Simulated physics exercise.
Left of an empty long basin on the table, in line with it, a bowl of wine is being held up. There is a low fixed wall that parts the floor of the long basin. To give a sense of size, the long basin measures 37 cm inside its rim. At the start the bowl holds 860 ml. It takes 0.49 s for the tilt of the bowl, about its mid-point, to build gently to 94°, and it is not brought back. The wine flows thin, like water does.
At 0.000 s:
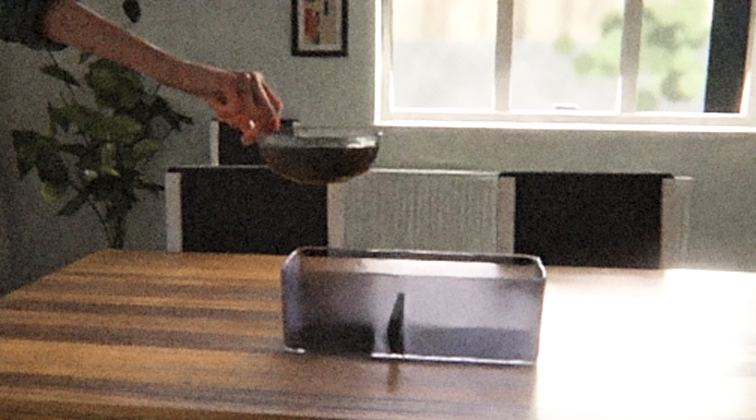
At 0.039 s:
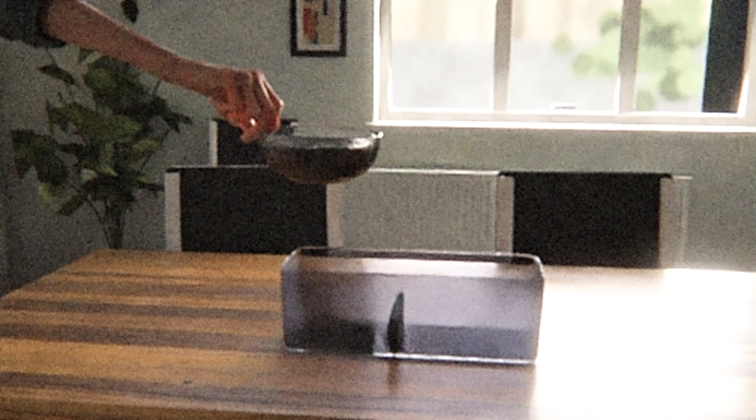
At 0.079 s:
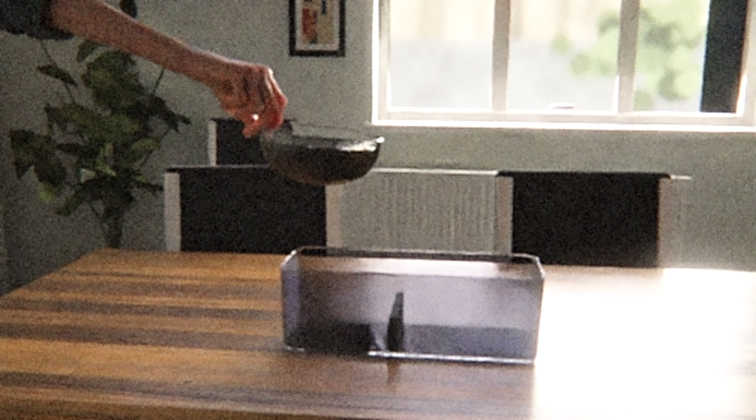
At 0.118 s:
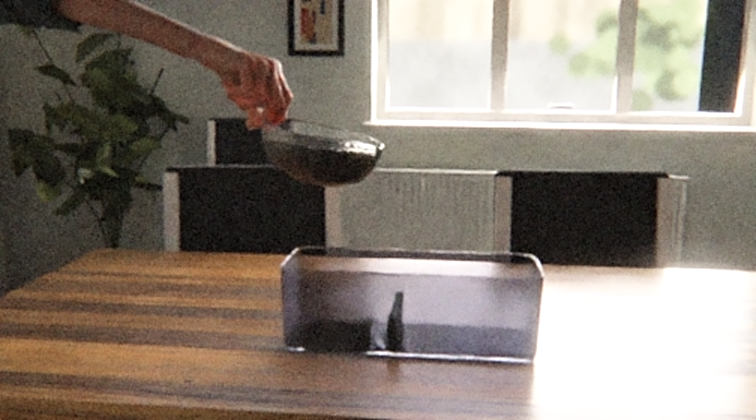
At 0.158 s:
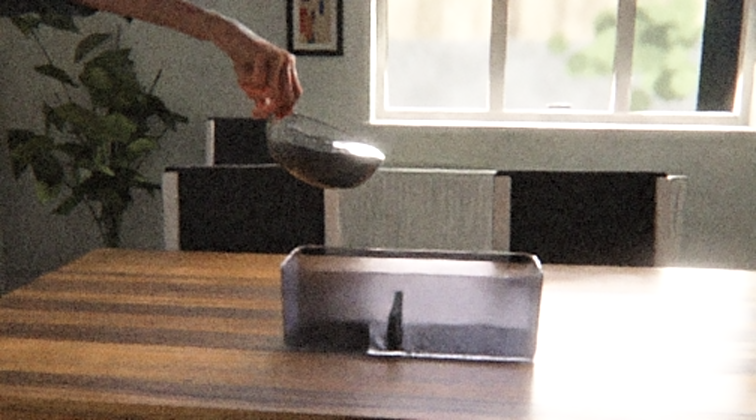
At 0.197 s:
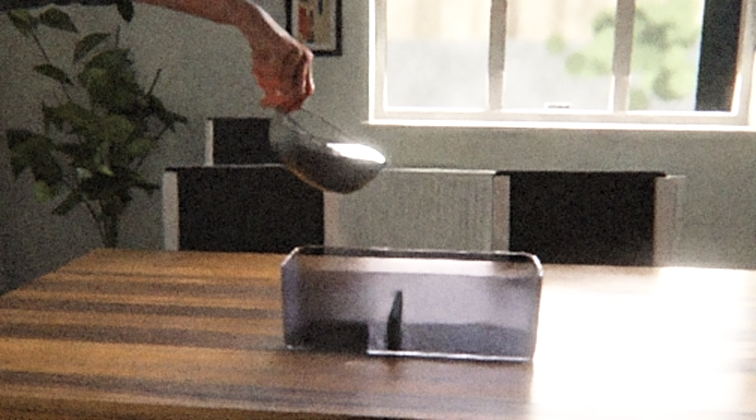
The clip shows a hand holding a see-through bowl of dark liquid above a long basin with a low inner divider on a wooden table, then gradually tilting the bowl down to the right as the hand shifts rightward.
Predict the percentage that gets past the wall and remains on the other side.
The other side holds about 62 % in the end.
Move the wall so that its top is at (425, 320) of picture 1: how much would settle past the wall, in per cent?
That would be about 35 in a hundred, I'd say.
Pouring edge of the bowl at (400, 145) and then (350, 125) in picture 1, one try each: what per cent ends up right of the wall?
80 and 30 %.
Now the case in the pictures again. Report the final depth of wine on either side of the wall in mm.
Left roughly 14 mm; right roughly 22 mm.
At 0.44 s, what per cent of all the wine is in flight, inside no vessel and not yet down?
Around 56 in a hundred.
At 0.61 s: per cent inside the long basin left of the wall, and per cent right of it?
Left roughly 20, right roughly 68.
After 0.44 s the tilt is 91° and 12 per cent is still to pour, 1 is left of the wall and 32 right of it.
After 0.61 s the tilt is 94° and 2 per cent is still to pour, 20 is left of the wall and 68 right of it.
After 0.79 s the tilt is 94° and 0 per cent is still to pour, 26 is left of the wall and 55 right of it.
After 0.99 s the tilt is 94° and 0 per cent is still to pour, 29 is left of the wall and 63 right of it.
In the end 31 per cent lies left of the wall, 62 right of it and 8 outside.
